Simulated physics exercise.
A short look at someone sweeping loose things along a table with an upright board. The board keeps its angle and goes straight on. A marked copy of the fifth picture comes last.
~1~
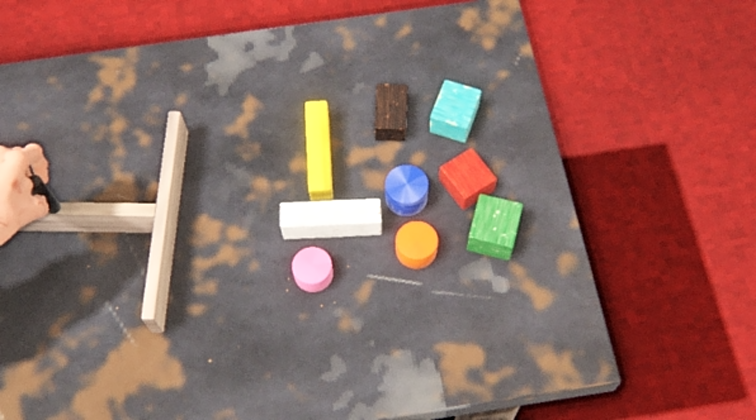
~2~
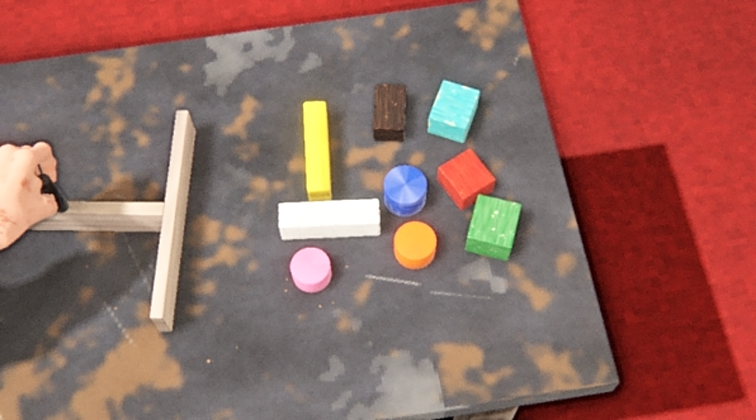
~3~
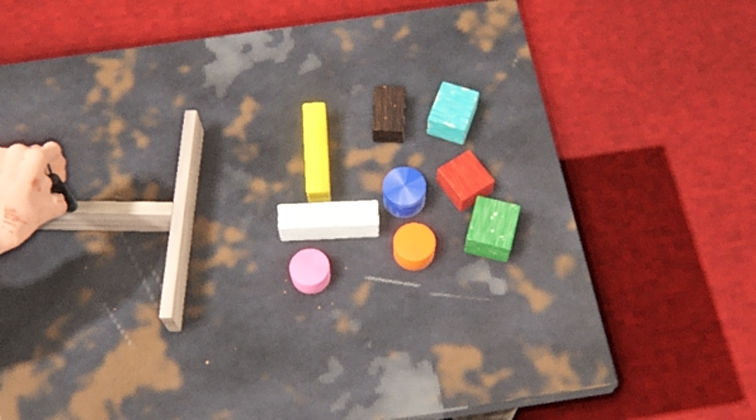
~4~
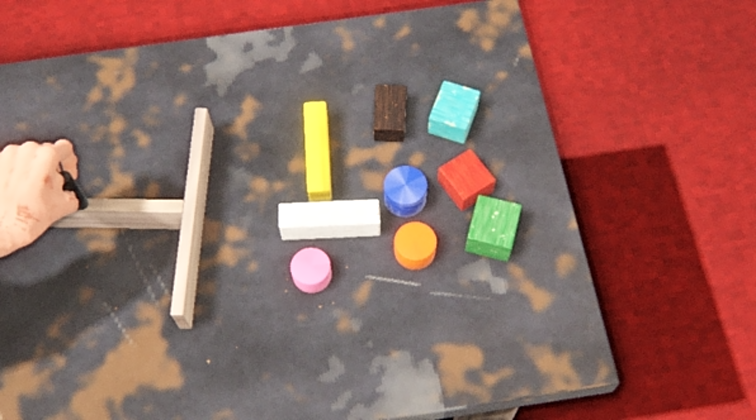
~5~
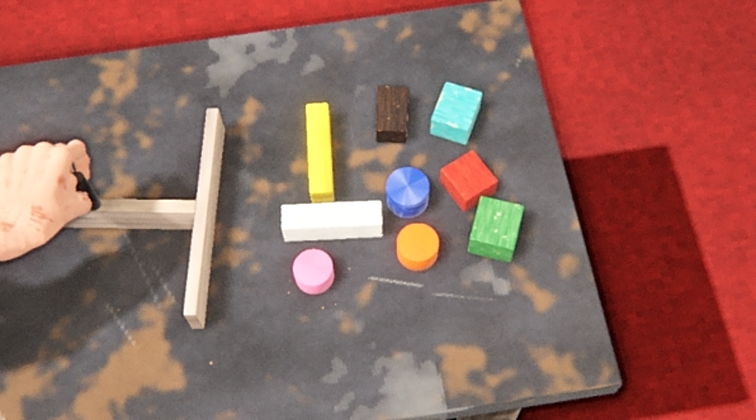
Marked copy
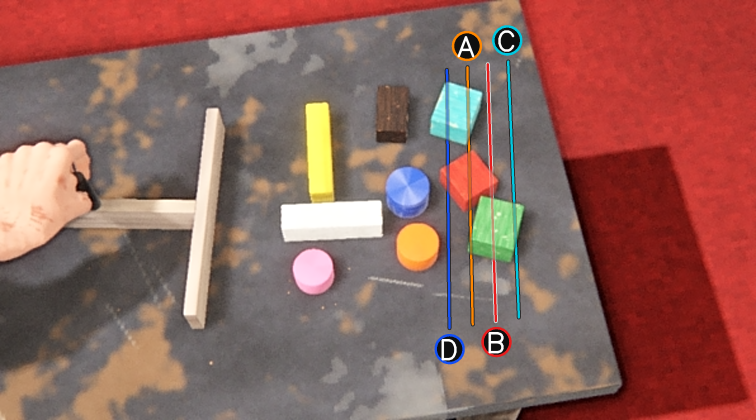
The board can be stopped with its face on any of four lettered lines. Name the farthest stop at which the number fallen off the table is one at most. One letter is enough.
The farthest such stop is A.
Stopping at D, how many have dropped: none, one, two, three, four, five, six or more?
The count is none.
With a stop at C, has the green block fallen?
By then, yes.
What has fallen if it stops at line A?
The green block.
On the marked copy, A at (470, 187); B at (492, 184); C at (513, 181); D at (448, 191).
With A. Early on, board (298, 193); pink tin (323, 272); white bar (355, 221).
Further on, board (393, 179); green block (520, 231); turquoise block (472, 114).
At the end, board (467, 168); green block over the edge; turquoise block (541, 104); one fallen.
As for the rest, B drops three; C drops three; D is within the limit but short.
